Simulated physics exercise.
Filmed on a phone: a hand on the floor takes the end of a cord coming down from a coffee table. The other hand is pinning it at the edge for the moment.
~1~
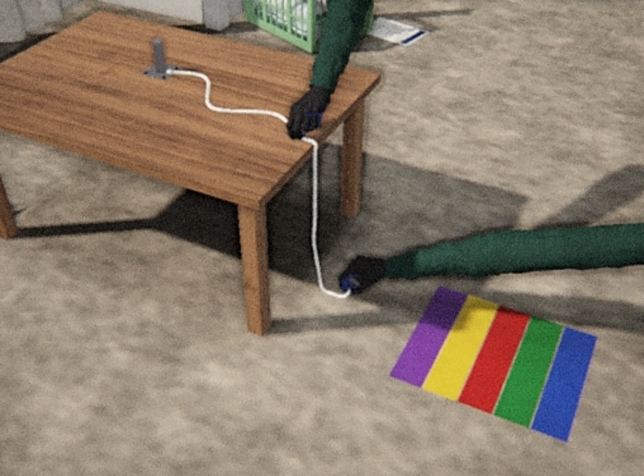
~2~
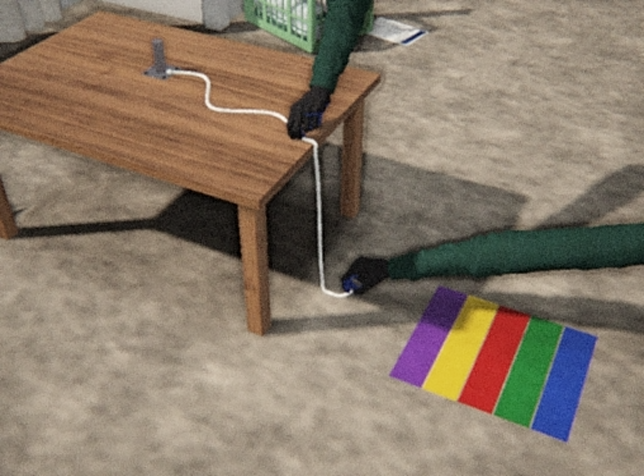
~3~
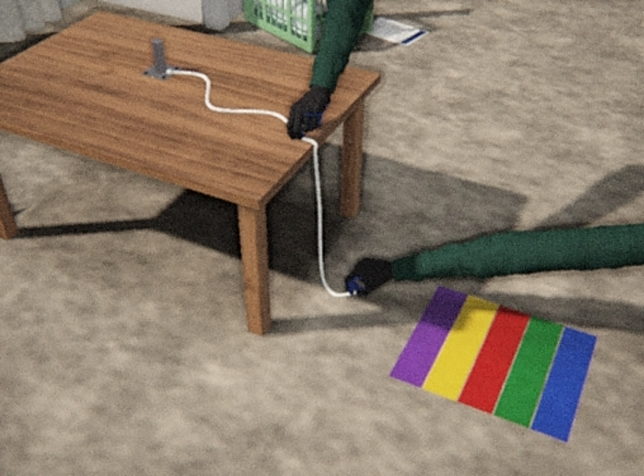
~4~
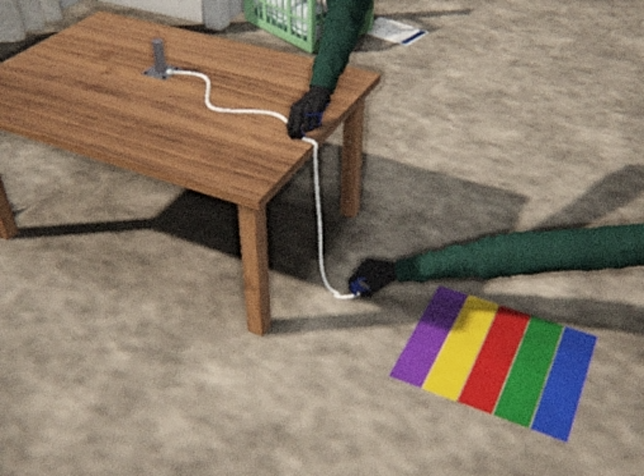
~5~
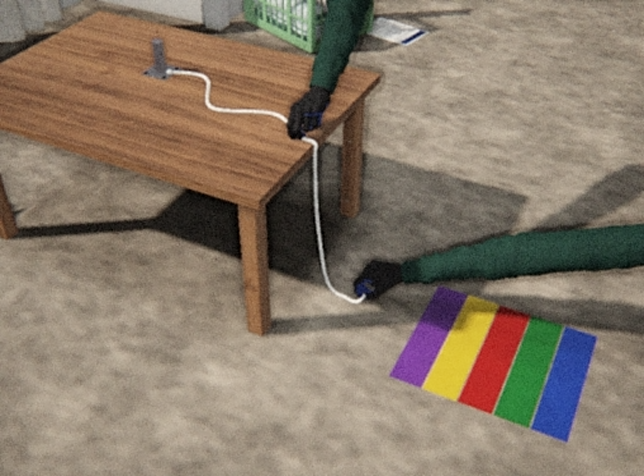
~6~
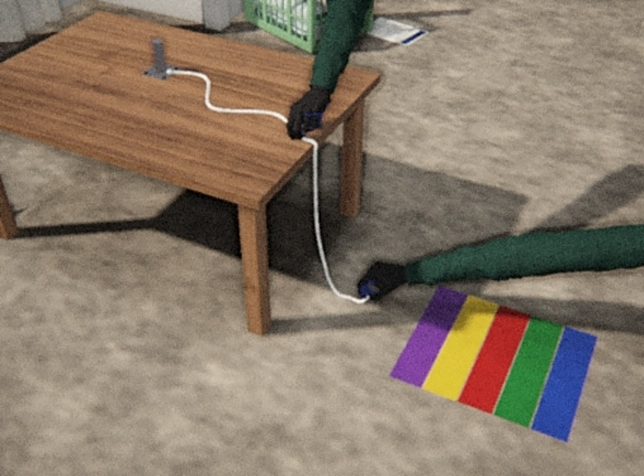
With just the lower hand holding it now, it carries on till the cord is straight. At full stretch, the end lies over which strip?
Over the red strip.
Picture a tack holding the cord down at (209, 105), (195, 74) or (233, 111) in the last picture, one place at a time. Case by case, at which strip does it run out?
Lab note - strips reached: Yellow; red; yellow.
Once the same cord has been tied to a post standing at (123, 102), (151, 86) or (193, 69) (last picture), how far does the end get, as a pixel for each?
Going by the last picture, roughly (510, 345), (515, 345) and (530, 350).
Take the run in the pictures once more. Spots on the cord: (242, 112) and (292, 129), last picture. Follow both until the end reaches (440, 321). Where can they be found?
The two spots arrive at (268, 115) and (320, 140).
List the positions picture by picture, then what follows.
The first frame shows end (349, 290); purple (414, 364); yellow (448, 376); red (482, 388); green (518, 401); blue (555, 415).
The second frame shows end (352, 291); cord through (199, 75) (210, 107) (276, 115) (315, 153) (320, 218) (321, 271).
The third frame shows end (355, 292).
The fourth frame shows end (358, 293); cord through (199, 75) (210, 107) (276, 115) (315, 153) (319, 218) (323, 271).
The fifth frame shows end (364, 295).
The sixth frame shows end (368, 297); cord through (199, 75) (210, 107) (276, 115) (315, 153) (316, 217) (327, 272).
Early on, end near (440, 321); over purple.
Midway, end near (477, 333); over yellow.
At the end of the slack, end near (499, 341); over red. It gets as far as the red strip.
